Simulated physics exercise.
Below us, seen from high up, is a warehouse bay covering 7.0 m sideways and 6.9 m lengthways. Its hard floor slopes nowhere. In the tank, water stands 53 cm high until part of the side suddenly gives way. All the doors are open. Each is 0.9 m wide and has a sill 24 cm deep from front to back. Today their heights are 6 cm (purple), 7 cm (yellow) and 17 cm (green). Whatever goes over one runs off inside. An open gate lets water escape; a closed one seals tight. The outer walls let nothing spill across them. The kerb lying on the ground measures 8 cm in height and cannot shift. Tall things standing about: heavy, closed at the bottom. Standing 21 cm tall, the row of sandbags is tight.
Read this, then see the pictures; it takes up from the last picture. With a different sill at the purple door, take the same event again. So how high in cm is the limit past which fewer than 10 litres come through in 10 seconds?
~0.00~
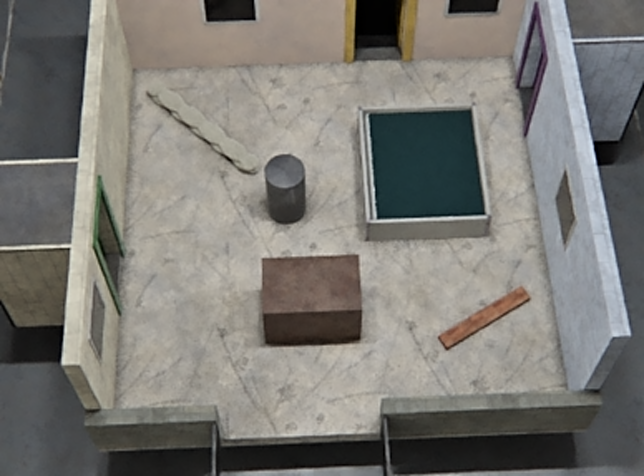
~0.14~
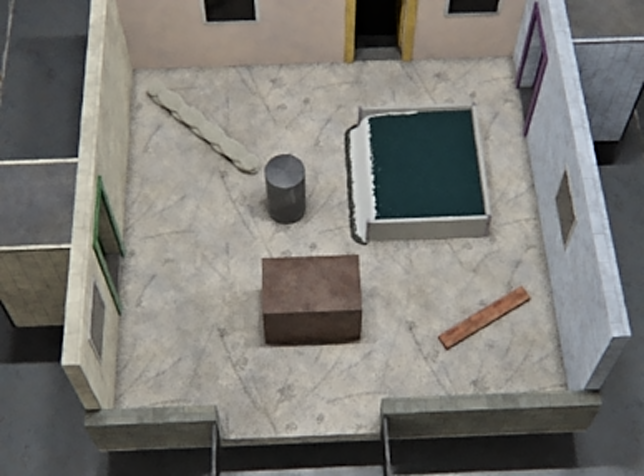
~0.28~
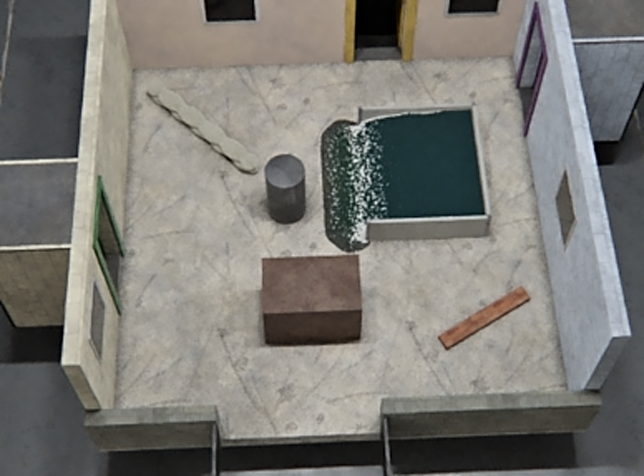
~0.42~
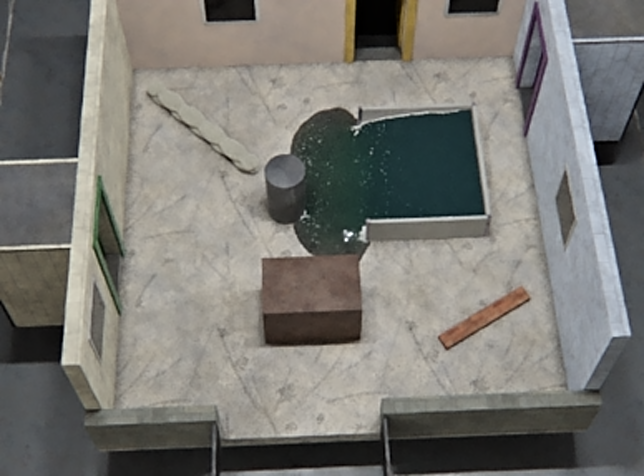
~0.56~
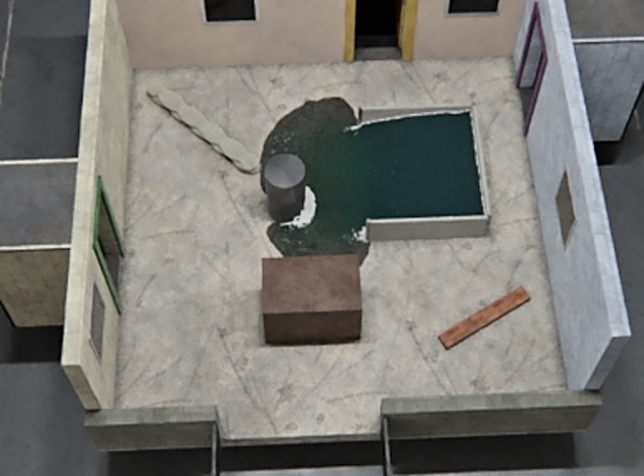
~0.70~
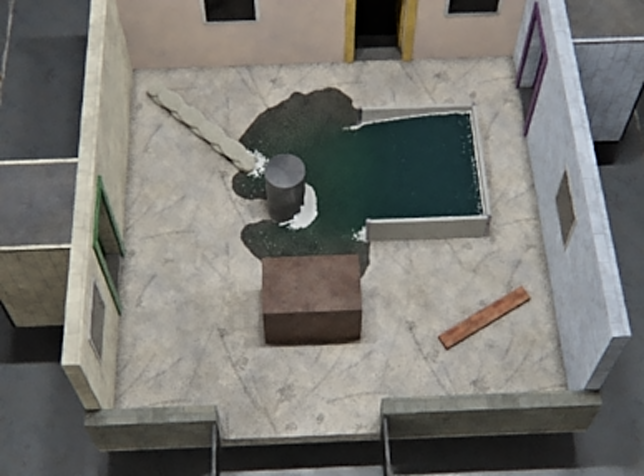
The limit is about 6 cm.
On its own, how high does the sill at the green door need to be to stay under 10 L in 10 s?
Roughly 16 cm at green.
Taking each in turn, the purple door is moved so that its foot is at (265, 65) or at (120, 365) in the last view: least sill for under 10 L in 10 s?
13.0 and 8.0 cm.
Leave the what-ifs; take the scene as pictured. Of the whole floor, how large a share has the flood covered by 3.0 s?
45 %.
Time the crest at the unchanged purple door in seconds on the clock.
The level tops out near 9.0 seconds.
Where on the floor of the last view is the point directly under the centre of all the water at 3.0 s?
The balance point sits at roughly (272, 179).
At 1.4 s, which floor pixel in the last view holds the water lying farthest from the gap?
At about (126, 196).
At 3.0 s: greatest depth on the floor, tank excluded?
It gets to close to 39 centimetres there.
After 1.4 s water covers 30 % of the floor, deepest (34 cm) near (306, 208); it has not reached the purple door.
After 3.0 s water covers 45 % of the floor, deepest (39 cm) near (143, 71); it has not reached the purple door.
After 10.0 s water covers 95 % of the floor, deepest (10 cm) near (480, 82); 9 cm at the purple door, 10 litres in over its 6 cm sill.
At the purple door as built, the water arrived by 6.2 s and peaked near 10 cm at 8.8 s.
Run again over the same 10 s with other heights there, 13 litres in over 5.5 cm, 5 litres over 7 cm. The limit of 10 litres is kept from about 6 cm up.
